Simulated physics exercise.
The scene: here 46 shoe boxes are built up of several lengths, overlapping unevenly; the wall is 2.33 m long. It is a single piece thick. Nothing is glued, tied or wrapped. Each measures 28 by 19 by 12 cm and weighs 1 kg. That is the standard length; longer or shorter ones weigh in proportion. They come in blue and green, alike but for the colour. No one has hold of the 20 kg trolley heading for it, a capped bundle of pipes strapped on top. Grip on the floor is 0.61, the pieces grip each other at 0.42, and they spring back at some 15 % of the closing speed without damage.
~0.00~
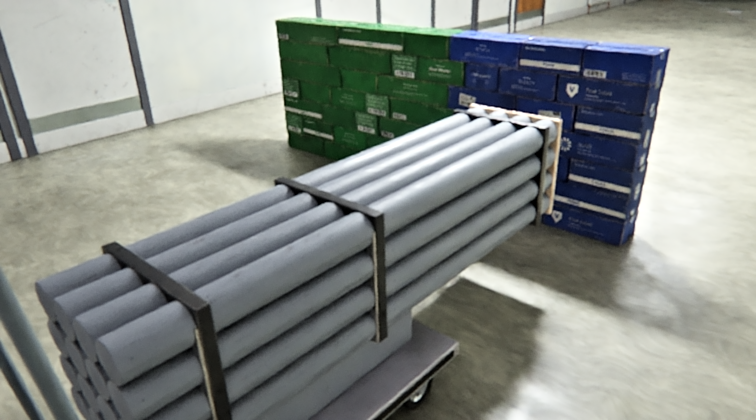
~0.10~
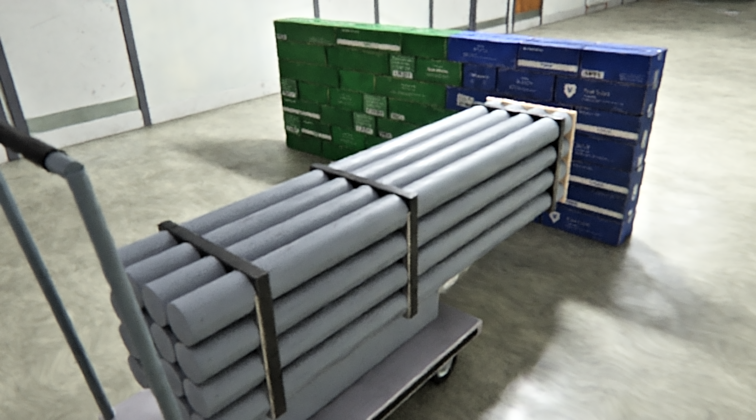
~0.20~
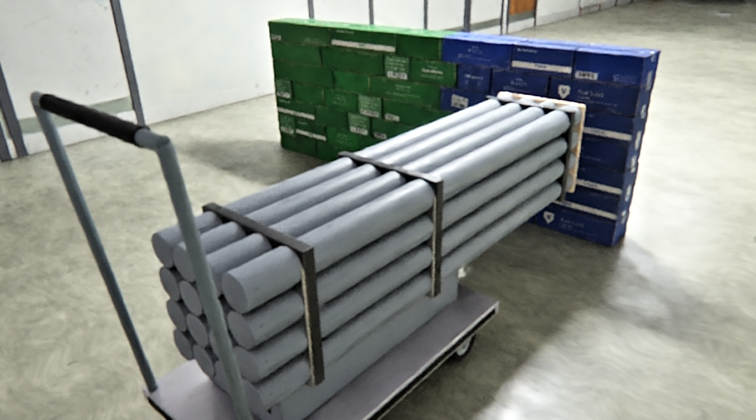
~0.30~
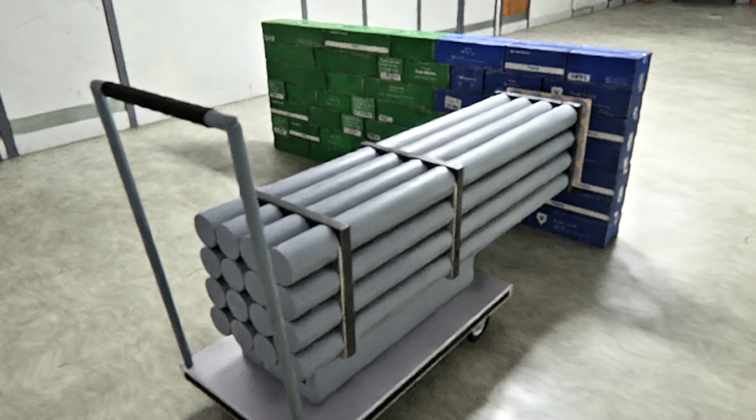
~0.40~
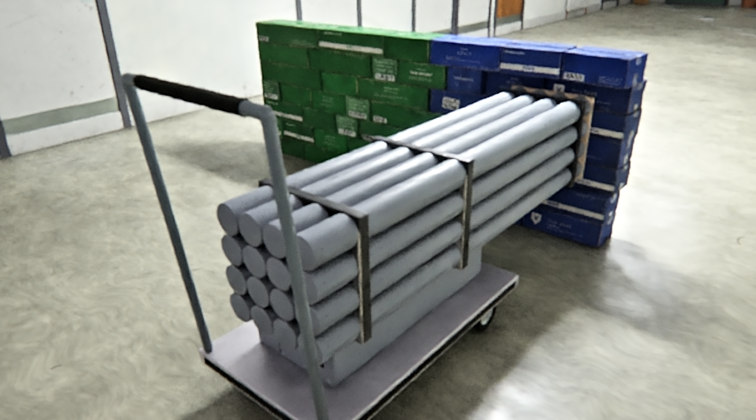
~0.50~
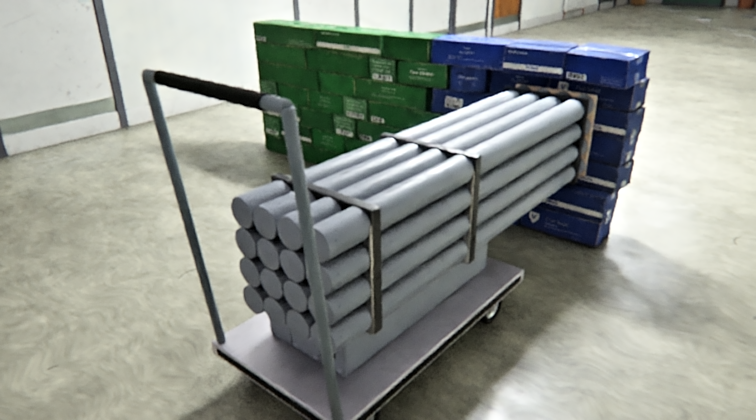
A wall of stacked boxes, green on the left and blue on the right, stands on the pale concrete floor of a large white-walled indoor space, seen from slightly above. In front, a flat trolley with a black-gripped handle carries a strapped bundle of long grey pipes. The trolley rolls away toward the blue boxes, the pipes' far end pushes in and slightly shifts some, and the camera pans a little.
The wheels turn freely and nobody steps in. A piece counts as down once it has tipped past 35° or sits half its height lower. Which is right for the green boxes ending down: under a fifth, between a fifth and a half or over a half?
The part is fewer than one in five.
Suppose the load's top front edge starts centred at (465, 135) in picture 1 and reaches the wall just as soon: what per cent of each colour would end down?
Then blue 60, green 10 per cent.
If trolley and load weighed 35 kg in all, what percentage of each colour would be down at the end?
In that case blue 70, green 10 per cent.
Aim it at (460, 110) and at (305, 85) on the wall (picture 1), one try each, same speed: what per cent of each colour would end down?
Blue 0 then 0, green 0 then 40 per cent.
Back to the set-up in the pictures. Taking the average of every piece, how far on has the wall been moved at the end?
About 20 cm.
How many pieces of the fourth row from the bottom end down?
2 of them.
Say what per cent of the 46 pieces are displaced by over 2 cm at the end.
Shifted: 35 per cent.
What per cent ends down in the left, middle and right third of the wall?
Left 0, middle 20, right 80 per cent.
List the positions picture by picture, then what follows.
In the first picture (pixels give the middle of a visible side; the camera pans a little), load (552, 154) 44 cm short of the wall; top green box (425, 46); top blue box (616, 67); none has stirred.
Load (567, 144) 30 cm short of the wall; top green box (423, 46), in the second picture.
Load (576, 136) 16 cm short of the wall; top green box (417, 47), in the third picture.
Load (583, 129) 18 mm short of the wall; top green box (411, 48), in the fourth picture.
Load (586, 125) 7 cm into the wall's line; top green box (405, 49); top blue box (594, 70) 15 mm from its place; movement in 12 of them, in the fifth picture.
Load (589, 123) 12 cm into the wall's line; top green box (405, 49); top blue box (595, 71) 6° from how it stood; movement in 15 of them, in the sixth picture.
After 0.64 s, load 16 cm past the wall's line, still rolling; none of the 26 green boxes down (0 of 46 in all colours); top green box 9° from how it stood; top blue box 11° from how it stood.
After 0.86 s, load 20 cm past the wall's line, still rolling; none of the 26 green boxes down (7 of 46 in all colours); top green box 30° from how it stood; top blue box 50° from how it stood, 14 cm lower.
After 1.06 s, load 24 cm past the wall's line, still rolling; 2 of the 26 green boxes down (15 of 46 in all colours); top green box 64° from how it stood, 15 cm lower; top blue box on its side.
After 1.30 s, load 28 cm past the wall's line, still rolling; 2 of the 26 green boxes down (16 of 46 in all colours); top green box on its side; top blue box 26° from how it stood, 51 cm lower.
In the end (2.1 s), load 34 cm past the wall's line, stopped; 2 of the 26 green boxes down (16 of 46 in all colours); top green box on its side; top blue box on its side. That is 8 per cent. From the last view, middles, top green box near (419, 148), top blue box near (619, 170).
